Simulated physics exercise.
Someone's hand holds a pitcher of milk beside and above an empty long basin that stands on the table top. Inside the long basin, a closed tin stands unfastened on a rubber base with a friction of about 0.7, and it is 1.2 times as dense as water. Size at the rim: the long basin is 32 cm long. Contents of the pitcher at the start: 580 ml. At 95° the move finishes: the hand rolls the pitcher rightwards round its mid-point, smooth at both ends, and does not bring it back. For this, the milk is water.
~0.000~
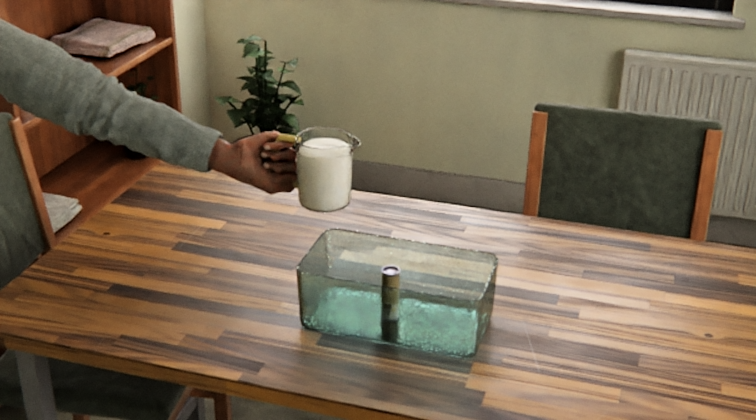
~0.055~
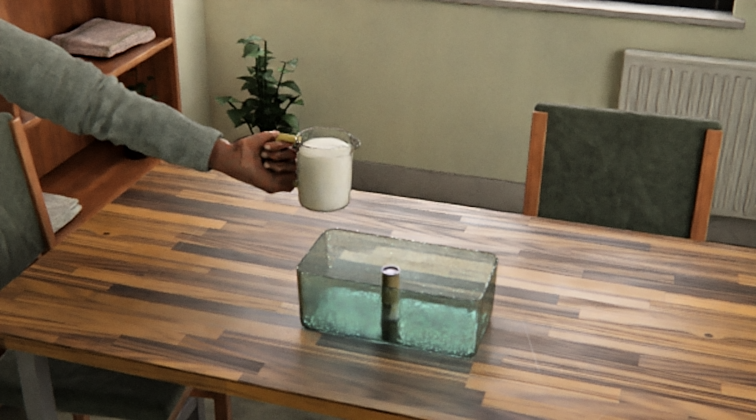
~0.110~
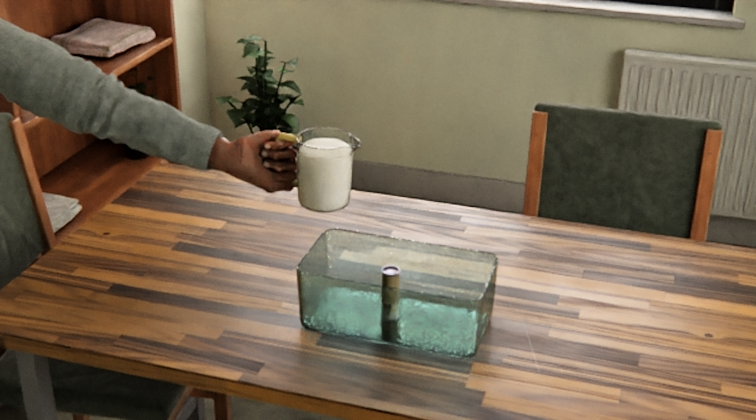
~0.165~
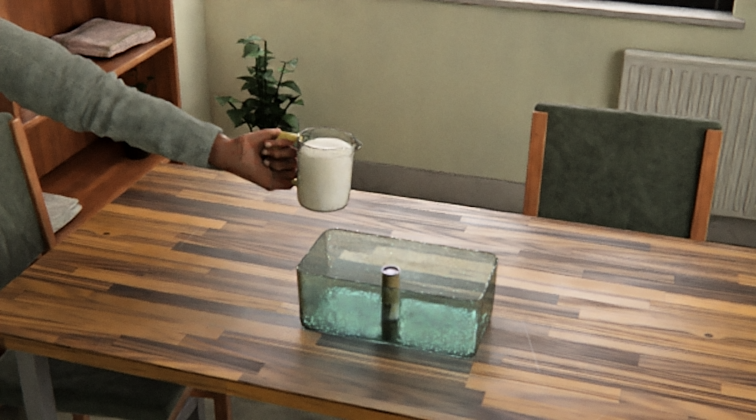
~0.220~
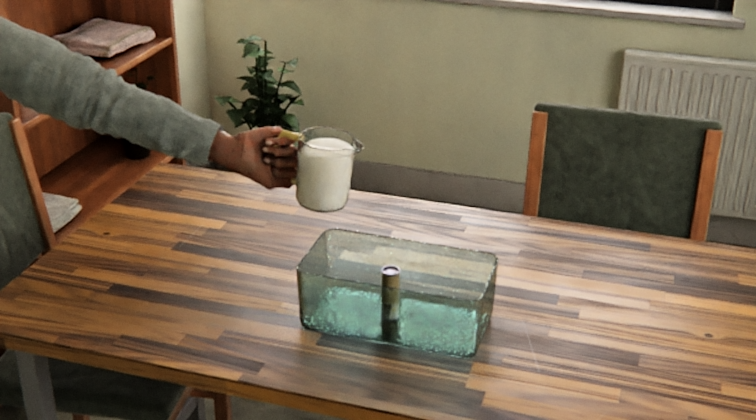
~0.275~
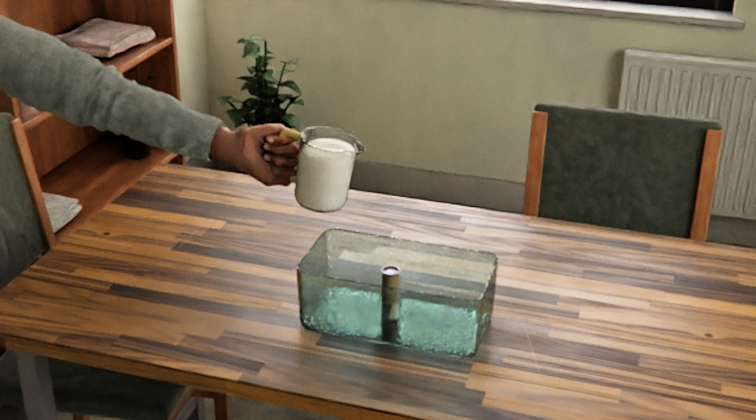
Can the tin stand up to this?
My bet is it will last.
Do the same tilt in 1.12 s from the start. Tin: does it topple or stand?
The tin keeps standing.
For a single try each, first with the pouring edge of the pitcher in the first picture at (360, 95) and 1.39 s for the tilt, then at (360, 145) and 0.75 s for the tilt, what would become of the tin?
First it stays on its base; then it stays on its base.
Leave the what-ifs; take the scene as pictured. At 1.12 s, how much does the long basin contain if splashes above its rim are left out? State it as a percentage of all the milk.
Roughly 36 percent of it.
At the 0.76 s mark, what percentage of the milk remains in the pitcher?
Remaining: Near 88 % of the total.
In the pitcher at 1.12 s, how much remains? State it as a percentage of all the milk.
Near 44 in a hundred.
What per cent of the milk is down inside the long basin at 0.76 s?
About 2%.
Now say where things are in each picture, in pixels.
Tilt 0°; pouring edge (360, 144); surface from (301, 144) to (352, 151); the long basin's rim runs from (311, 250) to (490, 279); the tin's top is at (391, 272), in the first picture.
Tilt 0°; pouring edge (360, 144); surface from (301, 143) to (352, 150), in the second picture.
Tilt 1°; pouring edge (361, 145); surface from (301, 143) to (352, 151), in the third picture.
Tilt 3°; pouring edge (362, 146); surface from (302, 144) to (353, 151), in the fourth picture.
Tilt 6°; pouring edge (363, 148); surface from (303, 144) to (354, 151), in the fifth picture.
Tilt 9°; pouring edge (364, 150); surface from (304, 145) to (356, 152), in the sixth picture.
After 0.76 s the tilt is 54° and 88 per cent is still to pour; the tin stands where it began.
After 1.12 s the tilt is 86° and 45 per cent is still to pour; the tin stands where it began.
After 1.49 s the tilt is 95° and 9 per cent is still to pour; the tin stands where it began.
After 1.89 s the tilt is 95° and 1 per cent is still to pour; the tin stands where it began.
In the end the tin stands where it began.
